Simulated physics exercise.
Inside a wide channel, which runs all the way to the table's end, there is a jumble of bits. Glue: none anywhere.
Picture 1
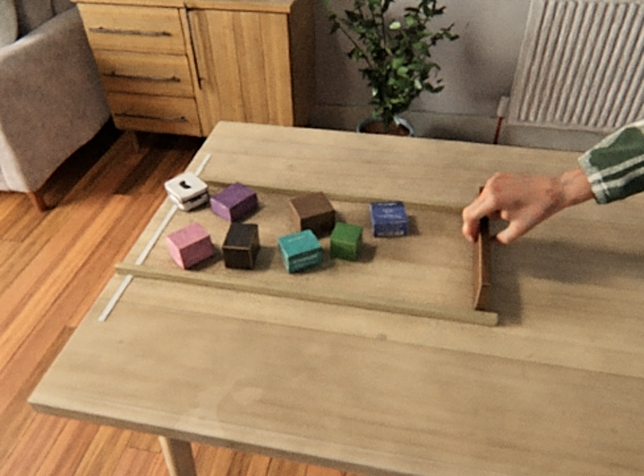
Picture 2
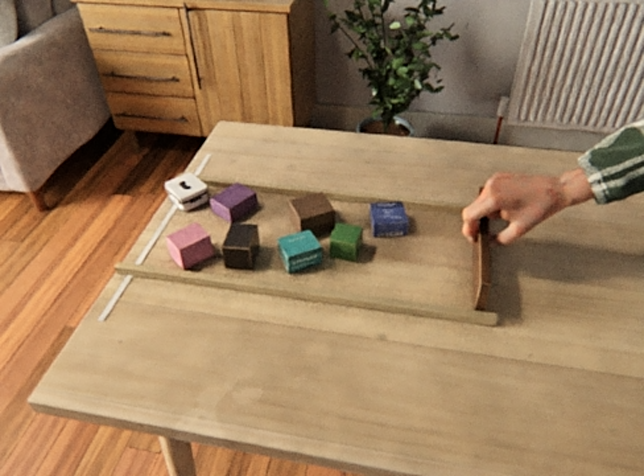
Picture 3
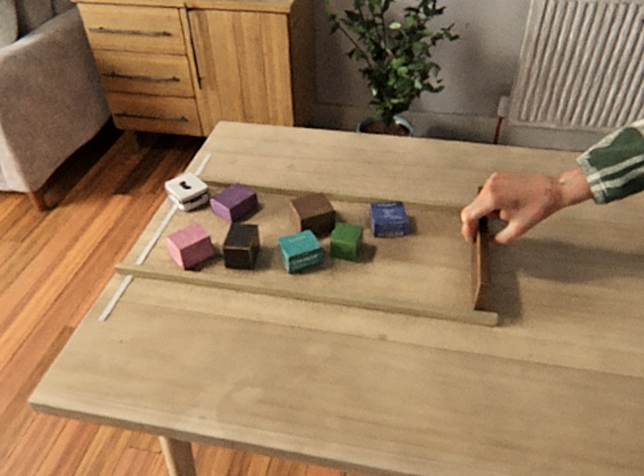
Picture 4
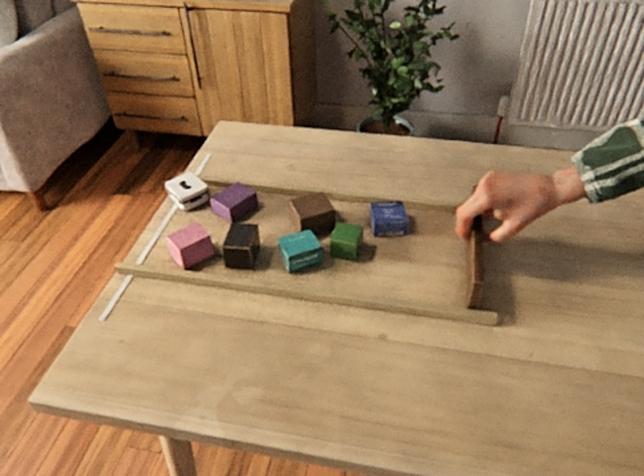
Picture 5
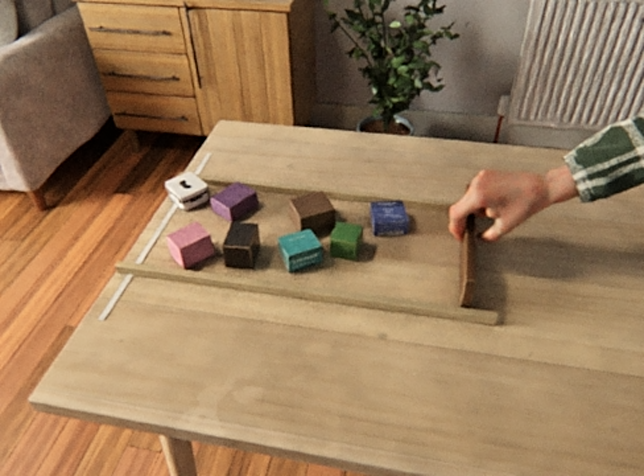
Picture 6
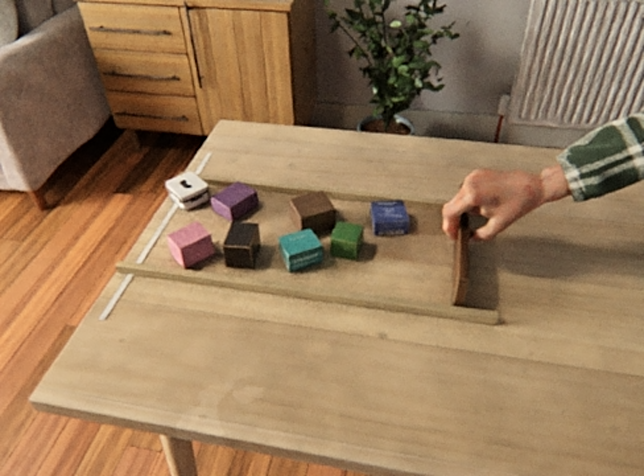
A brown board, gripped by a hand in a green checked sleeve, slides a short way left between two wooden rails on a table, while the jumble of coloured blocks and a white case ahead of it stays still.
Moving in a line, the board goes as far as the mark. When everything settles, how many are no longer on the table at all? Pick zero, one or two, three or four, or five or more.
Five or more are off the table.
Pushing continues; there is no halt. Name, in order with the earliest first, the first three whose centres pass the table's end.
Order noted: White case, then pink block, then purple block.
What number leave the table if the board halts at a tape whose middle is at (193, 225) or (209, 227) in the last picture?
Ending up on the floor: First try 3, second try 2.
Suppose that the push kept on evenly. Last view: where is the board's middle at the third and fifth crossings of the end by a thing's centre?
I'd put the first at about (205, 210) and the next at about (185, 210).
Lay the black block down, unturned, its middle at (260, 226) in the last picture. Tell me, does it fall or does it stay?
Result: It comes off.
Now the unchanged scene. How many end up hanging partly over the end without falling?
Count of overhanging things: 3.
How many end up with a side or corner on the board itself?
In contact: 3.
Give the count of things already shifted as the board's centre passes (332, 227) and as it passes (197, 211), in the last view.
At the first spot 4, then 8.
Soon after, none off yet; white case at rest near (188, 192); pink block at rest near (191, 245); purple block at rest near (235, 201).
Then, none off yet; white case at rest near (188, 192); pink block at rest near (191, 245); purple block moving near (232, 199).
Further on, one off so far; white case falling near (182, 328); pink block tipped well over near (117, 241); purple block moved well along near (171, 189).
At rest, the number that fall off is five or more; fallen, brown block, black block, purple block, pink block and white case.
